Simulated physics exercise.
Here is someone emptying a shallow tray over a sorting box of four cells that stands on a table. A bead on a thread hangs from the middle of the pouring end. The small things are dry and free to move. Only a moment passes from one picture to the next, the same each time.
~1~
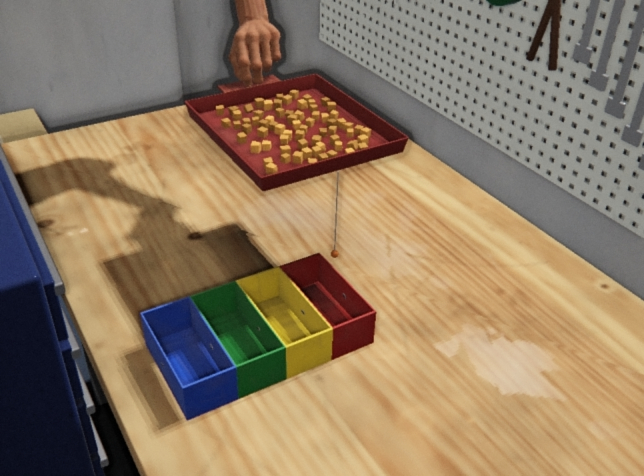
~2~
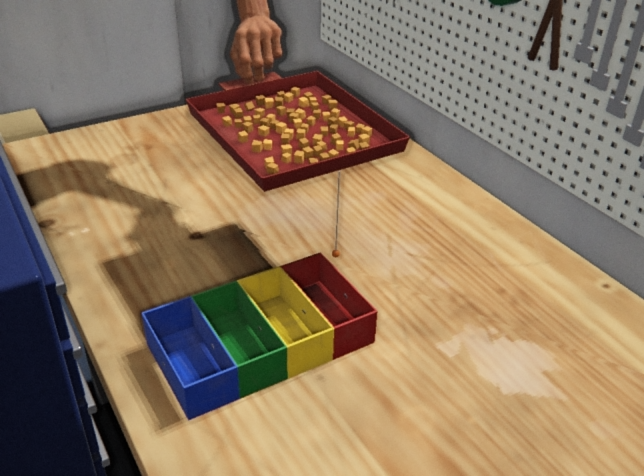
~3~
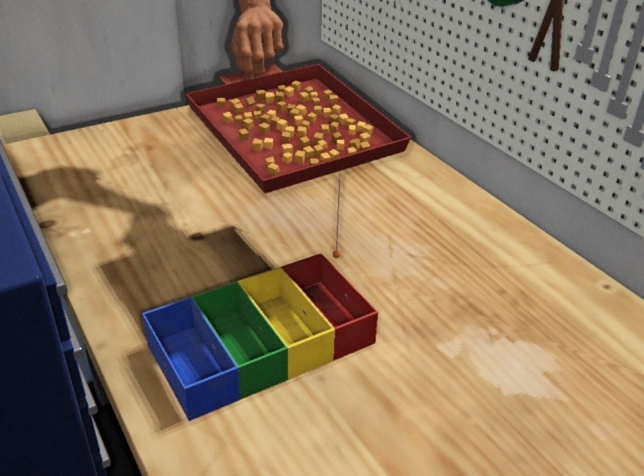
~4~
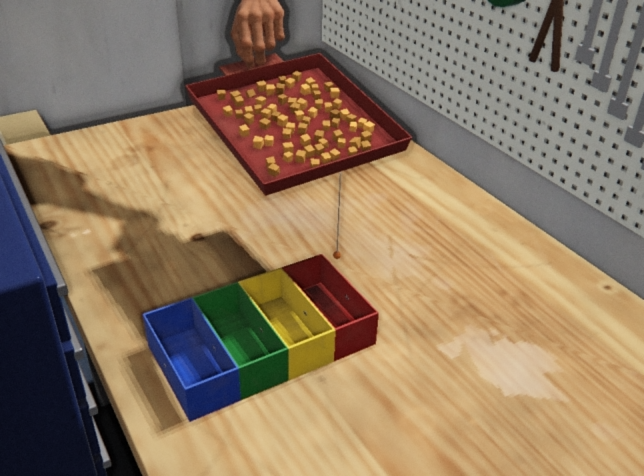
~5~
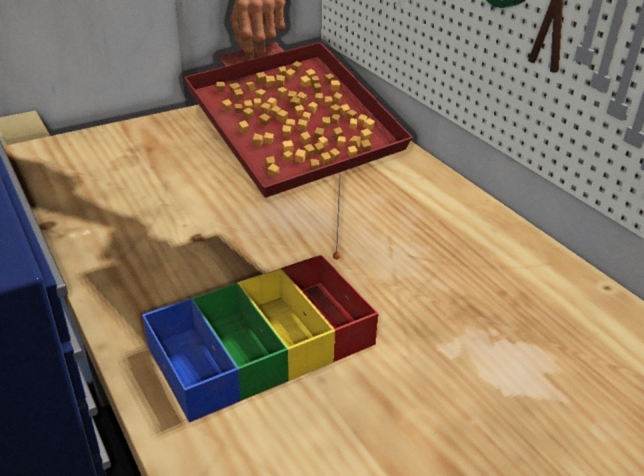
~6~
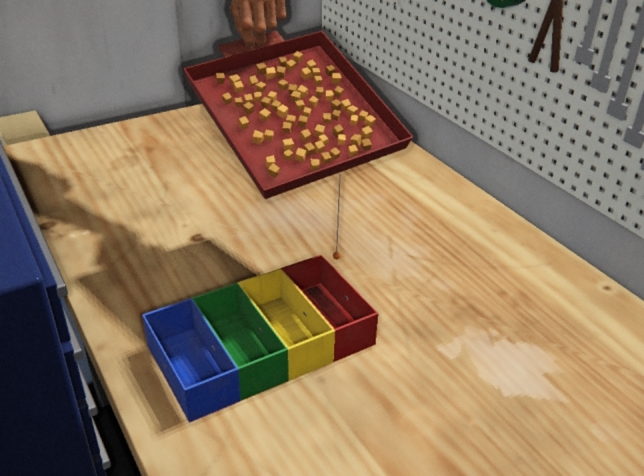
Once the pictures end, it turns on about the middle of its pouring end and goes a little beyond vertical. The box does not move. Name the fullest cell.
The yellow one ends fullest.
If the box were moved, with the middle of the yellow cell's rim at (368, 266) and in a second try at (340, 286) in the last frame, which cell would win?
In turn: Blue; that green cell.
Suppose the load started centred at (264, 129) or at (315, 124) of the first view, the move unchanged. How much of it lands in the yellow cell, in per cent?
About 50 and 30 per cent.
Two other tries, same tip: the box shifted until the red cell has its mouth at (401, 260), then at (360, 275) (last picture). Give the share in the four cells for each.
The first gives 100 %, the second 100 %.
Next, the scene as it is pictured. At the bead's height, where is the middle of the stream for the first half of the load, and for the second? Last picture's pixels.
At about (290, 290), then at (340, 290).
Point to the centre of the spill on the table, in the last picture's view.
Near (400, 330).
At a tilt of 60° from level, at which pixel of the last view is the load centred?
Roughly at (315, 155).
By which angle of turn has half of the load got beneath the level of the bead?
At about 115°.
Shortly afterwards, tray tipped steeply; the whole lot on the tray.
Next, tray tipped right over; all but a few on the tray; only a few in the red cell; only a few in the yellow cell; only a few falling or outside the box.
Some moments later, tray tipped past a quarter turn; near half in the yellow cell; near a quarter in the red cell; only a few in the green cell; near a quarter falling or outside the box.
In the end, tray tipped past a quarter turn; near half in the yellow cell; near a quarter in the red cell; only a few in the green cell; none at all in the blue cell; near a quarter outside the box.
